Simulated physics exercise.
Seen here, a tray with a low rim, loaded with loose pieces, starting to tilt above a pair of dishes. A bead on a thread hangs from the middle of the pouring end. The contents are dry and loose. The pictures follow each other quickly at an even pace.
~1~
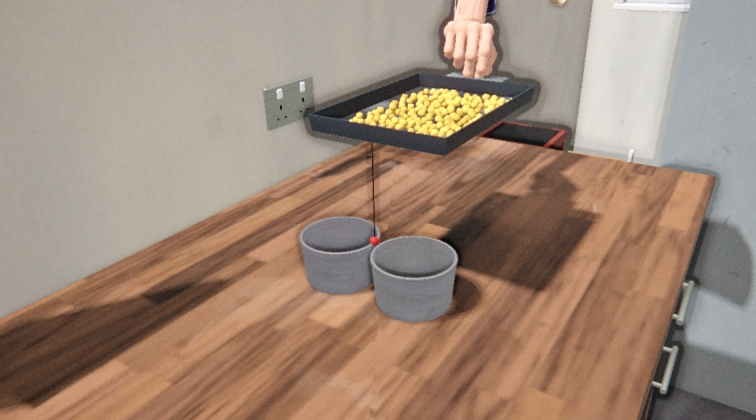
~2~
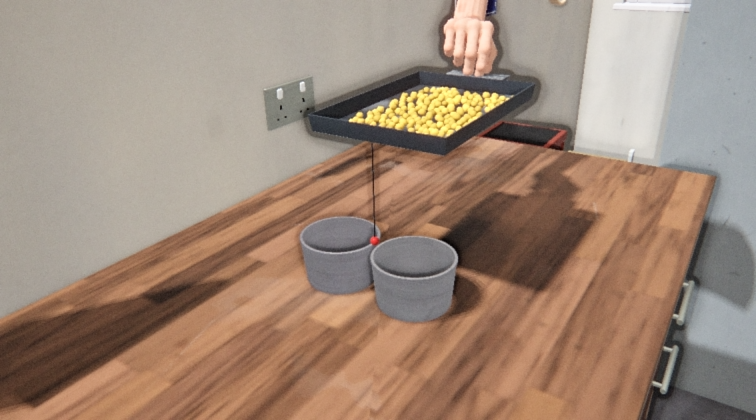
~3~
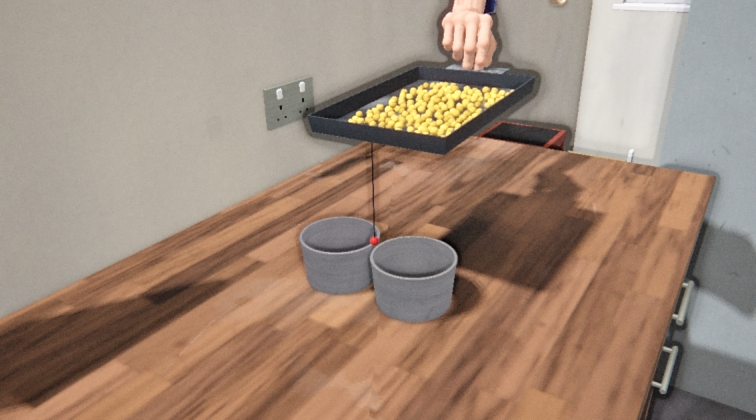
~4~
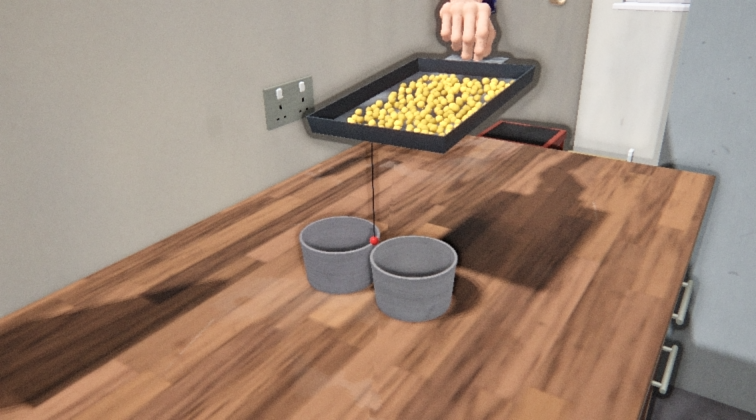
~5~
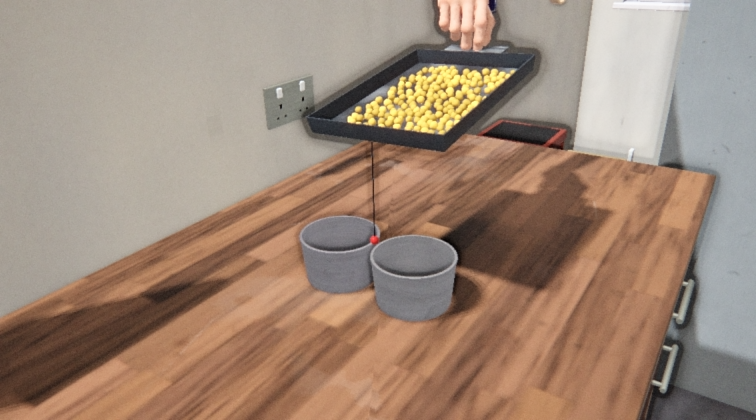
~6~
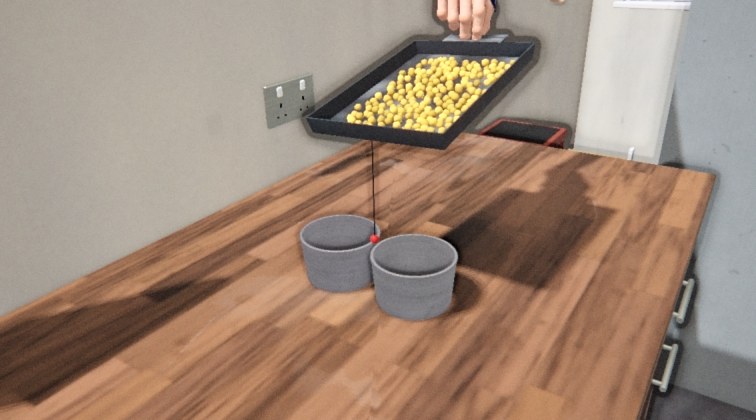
At the start, a hand holds a dark, low-rimmed tray of small yellow balls level above two grey dishes on a wooden worktop, a red bead hanging on a thread between them. The hand then slowly raises the far side, tilting the tray slightly toward the dishes, while the balls shift only a little.
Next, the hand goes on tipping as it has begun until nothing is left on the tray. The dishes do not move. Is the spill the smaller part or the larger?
Caught overall: Less than half.
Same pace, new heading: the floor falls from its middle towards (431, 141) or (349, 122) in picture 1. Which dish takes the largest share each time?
One: Right. Two: The left dish.
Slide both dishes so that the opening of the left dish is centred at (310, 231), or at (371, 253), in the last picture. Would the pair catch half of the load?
One: The smaller part. Two: Not half.
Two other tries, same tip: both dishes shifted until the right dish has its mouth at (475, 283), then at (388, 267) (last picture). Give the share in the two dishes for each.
First some 10, then 60 per cent.
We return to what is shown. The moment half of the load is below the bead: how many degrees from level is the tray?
Near 110 degrees.
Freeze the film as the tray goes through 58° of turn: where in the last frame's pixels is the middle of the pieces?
Close to (371, 97).
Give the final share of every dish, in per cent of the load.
For the left dish some 10 %, for the right dish some 0 %.
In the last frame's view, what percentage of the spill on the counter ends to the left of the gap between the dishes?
It comes to 90 per cent or so.
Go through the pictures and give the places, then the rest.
Corners of the pouring end (311, 114) and (445, 137), level; middle of the load (432, 114), puffed corn balls; left dish (317, 268); right dish (392, 294); bead on its thread (375, 241), in the first frame.
Corners of the pouring end (311, 114) and (445, 137), level; middle of the load (432, 113), in the second frame.
Corners of the pouring end (311, 115) and (444, 136), tipped barely, lowest at the left corner; middle of the load (432, 110), in the third frame.
Corners of the pouring end (310, 116) and (443, 135), tipped a little, lowest at the left corner; middle of the load (431, 105), in the fourth frame.
Corners of the pouring end (310, 116) and (443, 134), tipped a little, lowest at the left corner; middle of the load (431, 100), in the fifth frame.
Corners of the pouring end (309, 117) and (442, 132), tipped a little, lowest at the left corner; middle of the load (431, 94); left dish (317, 266); right dish (392, 292), in the sixth frame.
Just after the last frame, tray tipped steeply; every one on the tray.
A moment on, tray tipped right over; almost all on the tray; just a few outside both; just a few in the air.
Further on, tray tipped past a quarter turn; just a few in the right dish; about a tenth in the left dish; the larger part outside both.
When it is over, tray tipped past a quarter turn; just a few in the right dish; about a tenth in the left dish; the larger part outside both.
